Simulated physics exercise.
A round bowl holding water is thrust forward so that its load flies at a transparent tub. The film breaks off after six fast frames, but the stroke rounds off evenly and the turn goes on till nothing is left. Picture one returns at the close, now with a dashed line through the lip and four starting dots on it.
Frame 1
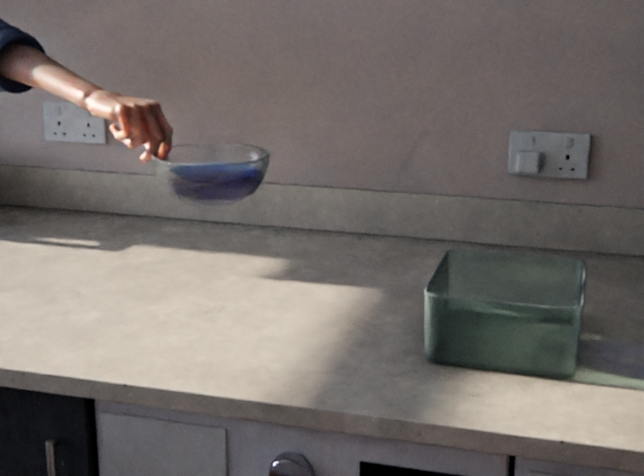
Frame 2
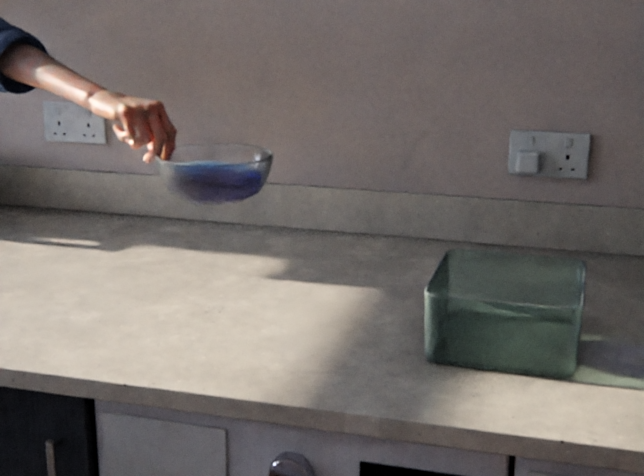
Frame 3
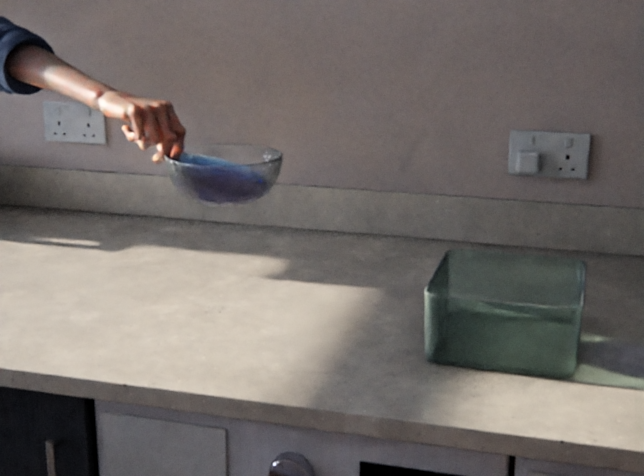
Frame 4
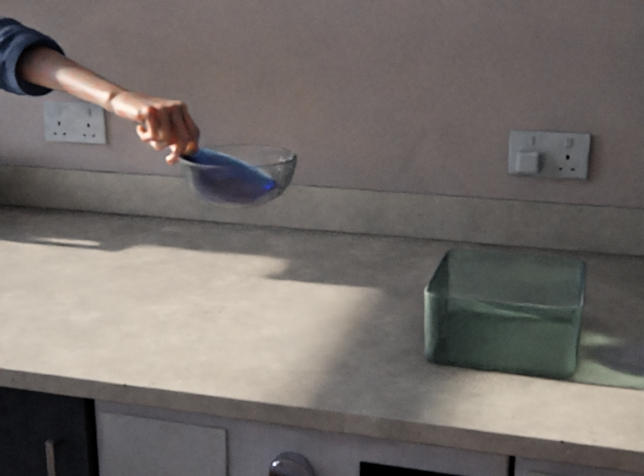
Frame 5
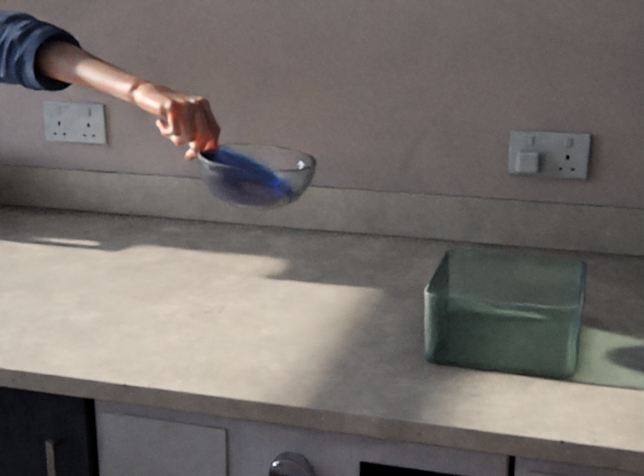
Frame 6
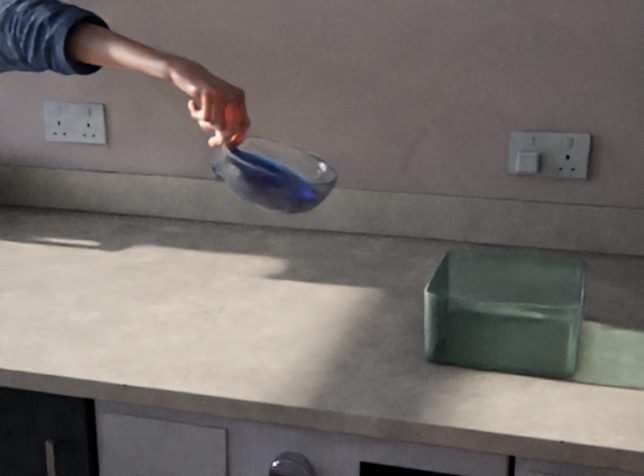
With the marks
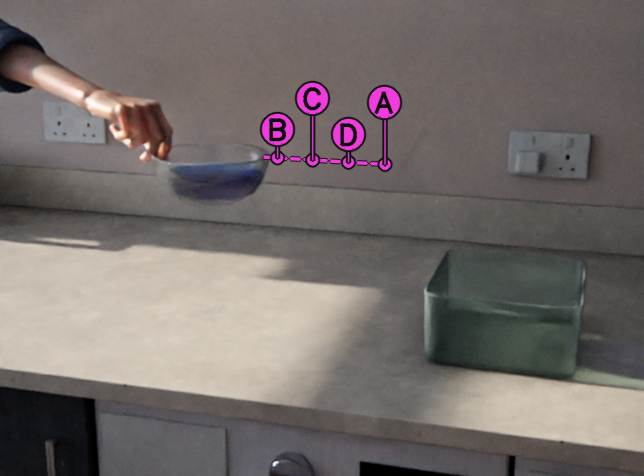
A hand held a clear round bowl of blue water above a counter, then moved it right toward a greenish see-through tub, the water sloshing up the hand's side as the bowl tilted rightward.
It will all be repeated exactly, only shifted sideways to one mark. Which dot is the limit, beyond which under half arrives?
It is C.
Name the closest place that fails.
Here it is place B.
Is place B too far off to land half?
Yes, that goes wrong.
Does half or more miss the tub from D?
No, not at all.
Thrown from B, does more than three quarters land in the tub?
No, it does not.
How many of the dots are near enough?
Three of the four.
On the marked copy, A at (384, 164); B at (277, 157); C at (312, 160); D at (348, 162).
With A, about 78 % lands in the tub, 4 % falls short and 18 % goes beside or beyond.
With B, about 32 % lands in the tub, 57 % falls short and 11 % goes beside or beyond.
With C, about 64 % lands in the tub, 24 % falls short and 12 % goes beside or beyond.
With D, about 85 % lands in the tub, 11 % falls short and 4 % goes beside or beyond.
